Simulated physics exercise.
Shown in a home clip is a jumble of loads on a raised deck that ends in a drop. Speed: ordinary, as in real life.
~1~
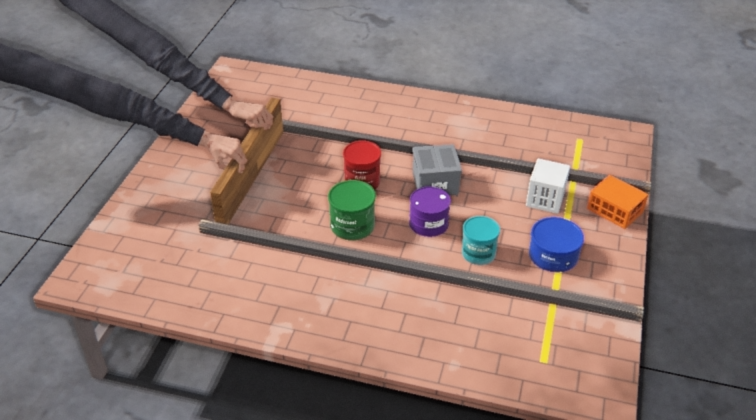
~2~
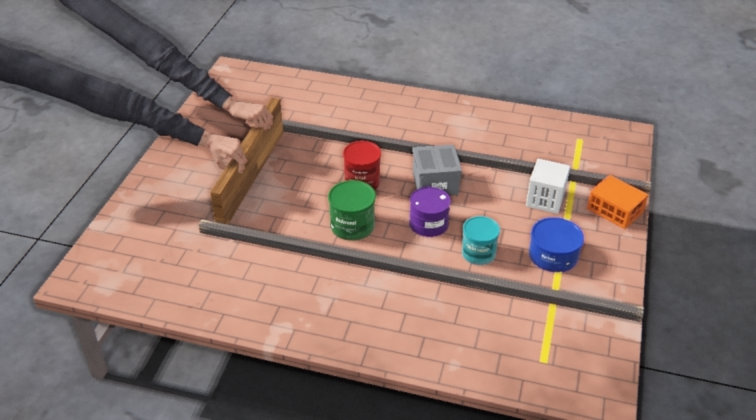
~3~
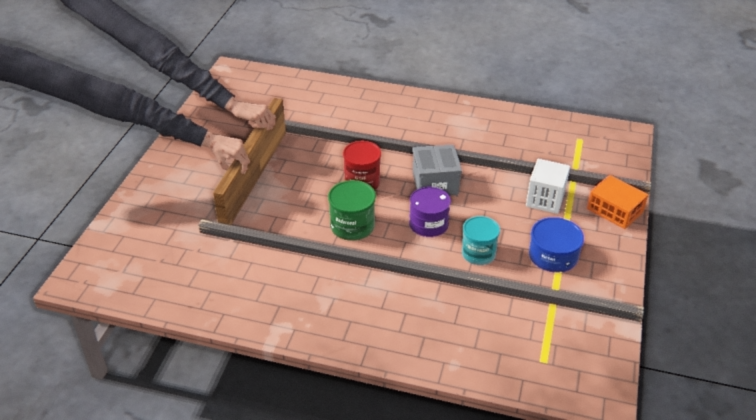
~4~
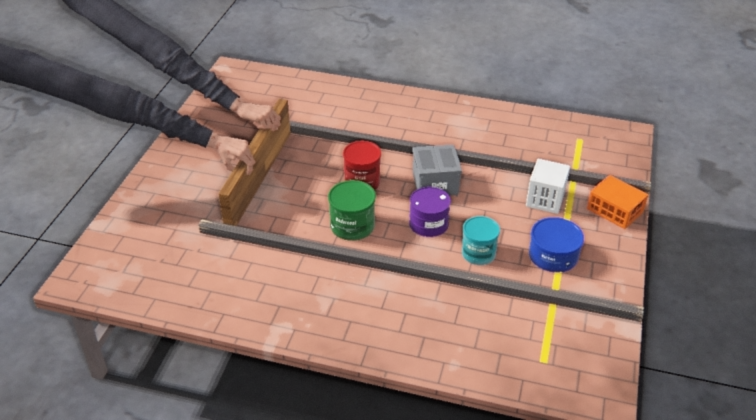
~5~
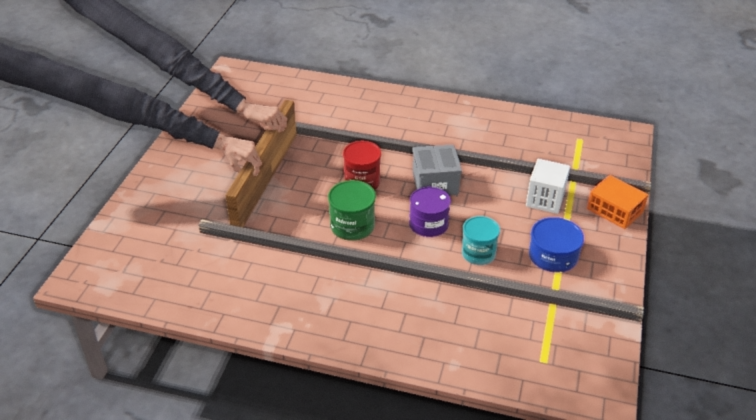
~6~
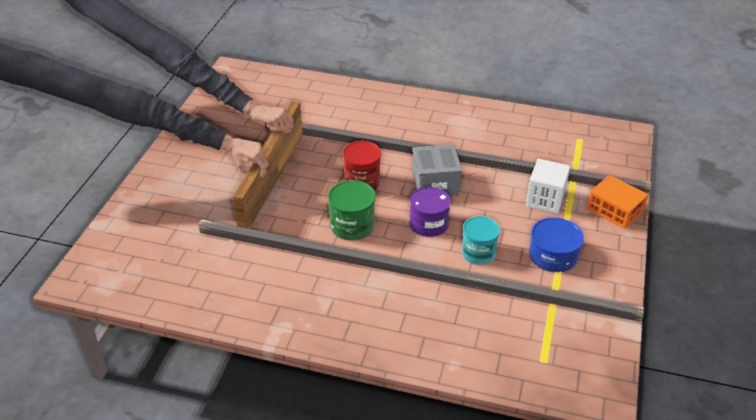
A wooden plank held upright by two hands slides slowly a short way right across a brick-patterned tabletop, between two dark rails, while the colored pails, grey tote, and white and orange crates ahead of it stay still.
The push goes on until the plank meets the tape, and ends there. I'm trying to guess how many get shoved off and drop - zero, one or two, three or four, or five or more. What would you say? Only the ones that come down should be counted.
I would say one or two.
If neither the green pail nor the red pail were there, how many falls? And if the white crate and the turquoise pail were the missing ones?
Result: 1 in the first case, with 0 in the second.
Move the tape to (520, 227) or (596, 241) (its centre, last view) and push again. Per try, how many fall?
In order, 0 then 4.
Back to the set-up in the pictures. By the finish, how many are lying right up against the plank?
In total, 3.
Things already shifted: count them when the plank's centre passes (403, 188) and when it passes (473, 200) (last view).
4 by the first point, 6 by the second.
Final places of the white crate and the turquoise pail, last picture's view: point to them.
Going in order, first (633, 201) and next (621, 284).
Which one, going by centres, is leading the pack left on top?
It's the blue pail that is foremost.
A little later, none off yet; orange crate at rest near (617, 202); blue pail at rest near (556, 245); white crate at rest near (548, 186).
When it is over, the number that fall off is one or two; down, orange crate.
